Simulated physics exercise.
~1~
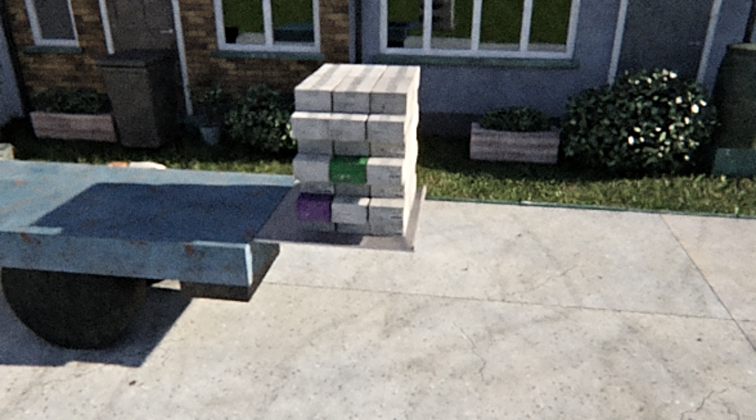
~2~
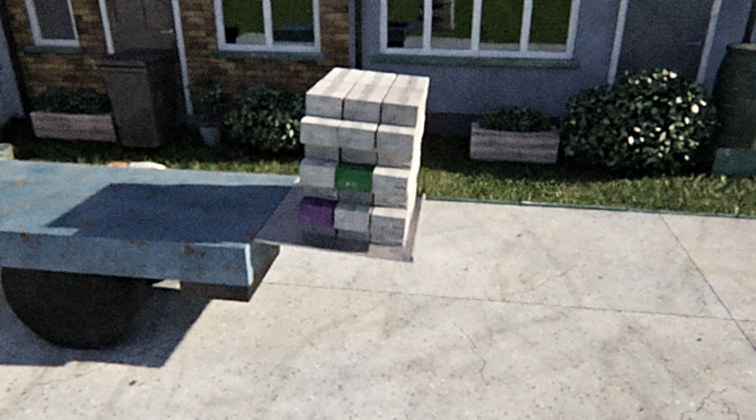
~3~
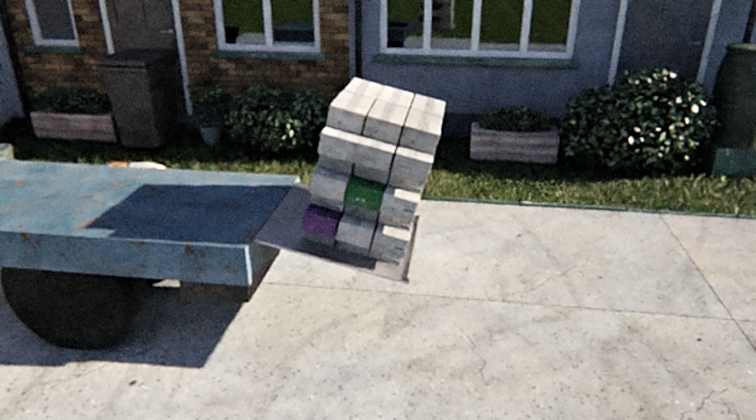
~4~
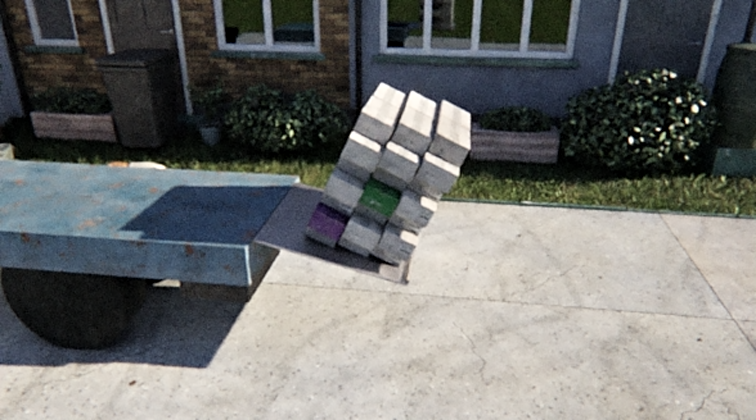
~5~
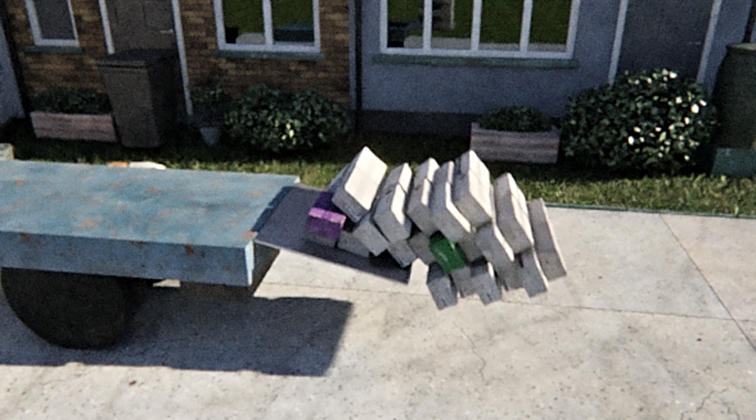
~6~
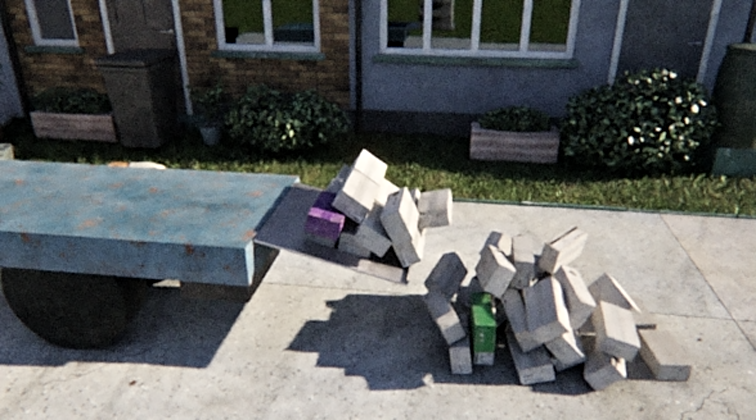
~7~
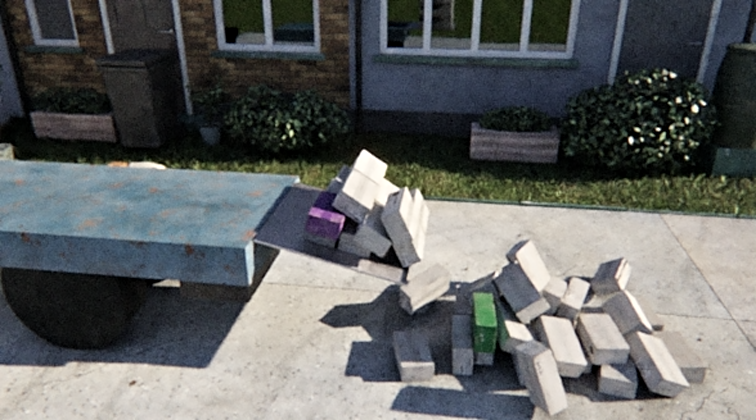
On a paved strip outside a brick and grey house, a neat stack of pale boxes, one green and one purple among them, stands on a flap at the end of a blue flat-bed. The flap droops down to the right, and the stack tilts with it. The upper boxes lean farther, then the pile topples off the outer edge in slanting rows. Most of the boxes tumble onto the paving and scatter, the green one ending on its side among them. The purple box stays on the sloping flap with a small jumbled group of pale ones.
